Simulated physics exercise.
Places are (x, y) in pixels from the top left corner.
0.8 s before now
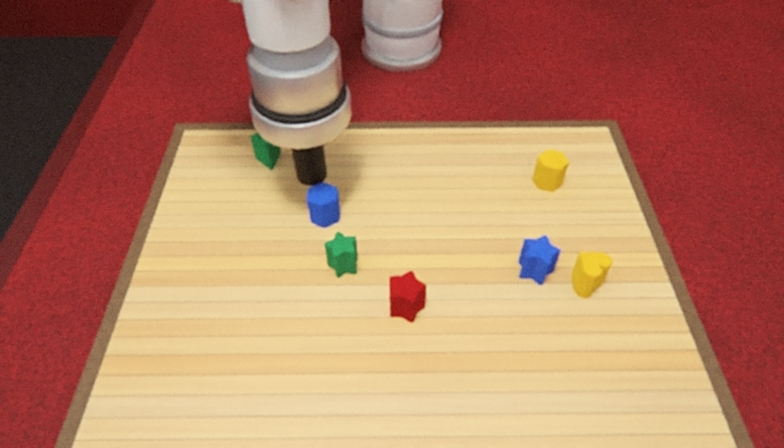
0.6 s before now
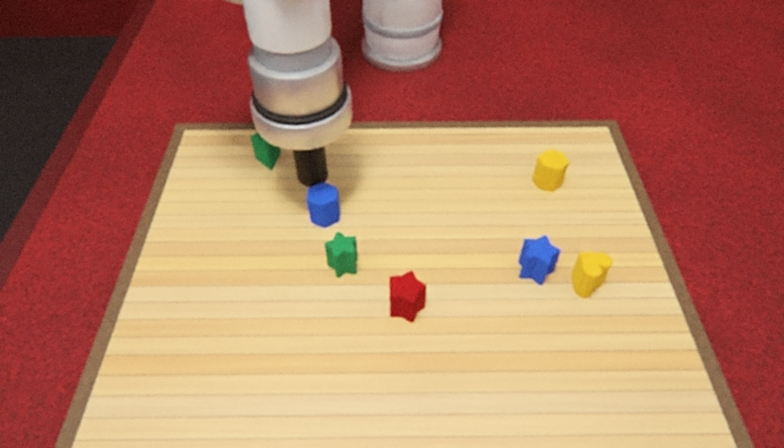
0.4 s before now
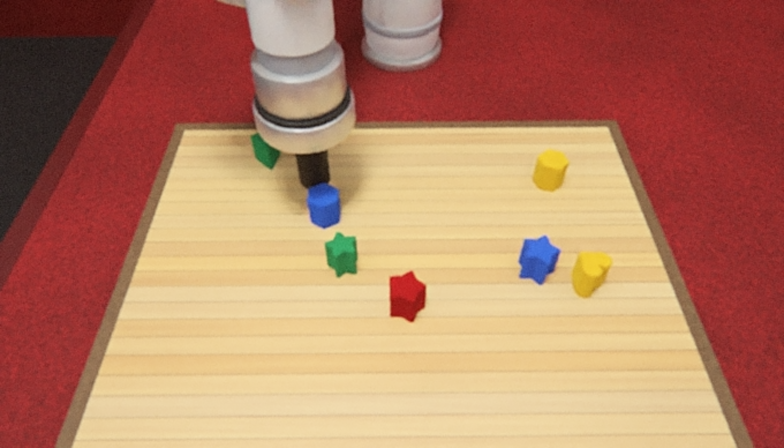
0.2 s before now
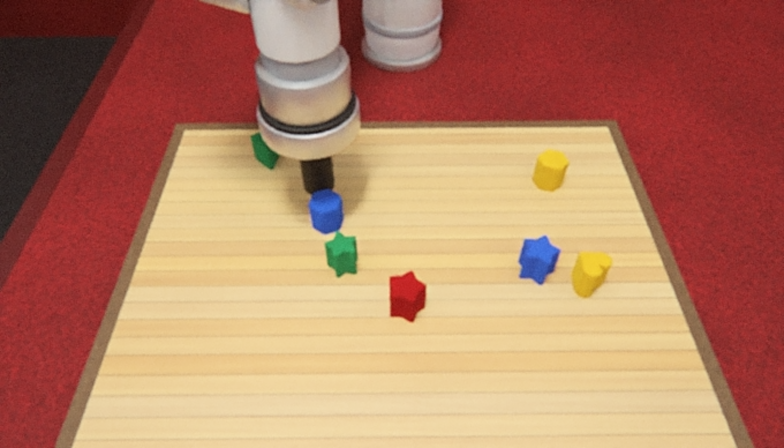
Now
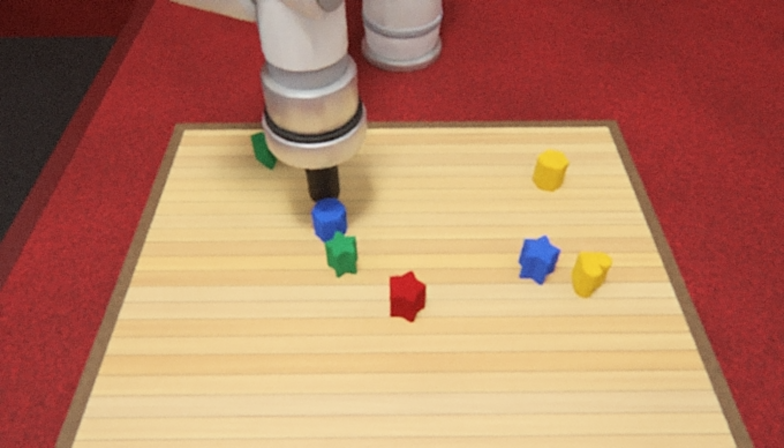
The video shows a robotic arm with a black tip above a wooden board of green, blue, red and yellow blocks. After barely moving, the arm pushes a blue block a short way down and slightly right, closer to a green star.
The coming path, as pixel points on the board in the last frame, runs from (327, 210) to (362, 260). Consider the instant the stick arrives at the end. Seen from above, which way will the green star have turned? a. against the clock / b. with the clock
It's a.
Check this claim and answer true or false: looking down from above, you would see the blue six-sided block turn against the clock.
The statement is incorrect.
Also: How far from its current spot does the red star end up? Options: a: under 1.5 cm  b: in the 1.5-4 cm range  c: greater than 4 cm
The correct letter is a.
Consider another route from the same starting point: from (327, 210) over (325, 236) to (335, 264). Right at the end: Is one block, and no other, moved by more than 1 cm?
No, it doesn't check out.
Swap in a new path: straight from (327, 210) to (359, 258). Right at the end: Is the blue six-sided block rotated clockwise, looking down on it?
Yes
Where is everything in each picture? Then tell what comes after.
Stick's lower end at (312, 177); blue six-sided block at (322, 193); green star at (341, 243); red star at (406, 285), in the first frame.
Stick at (313, 178); blocks still, in the second frame.
Stick at (315, 181); blocks still, in the third frame.
Stick at (320, 186); blue six-sided block at (325, 200), in the fourth frame.
Stick at (325, 194); blue six-sided block at (328, 209); green star at (341, 243); red star at (406, 285), in the fifth frame.
The first path, step by step. Halfway along, stick at (342, 219); blue six-sided block at (340, 237), turned 20° clockwise; green star at (345, 263).
At the end, stick at (361, 246); blue six-sided block at (341, 261), turned 45° clockwise; green star at (344, 286), turned 35° anticlockwise; red star still.
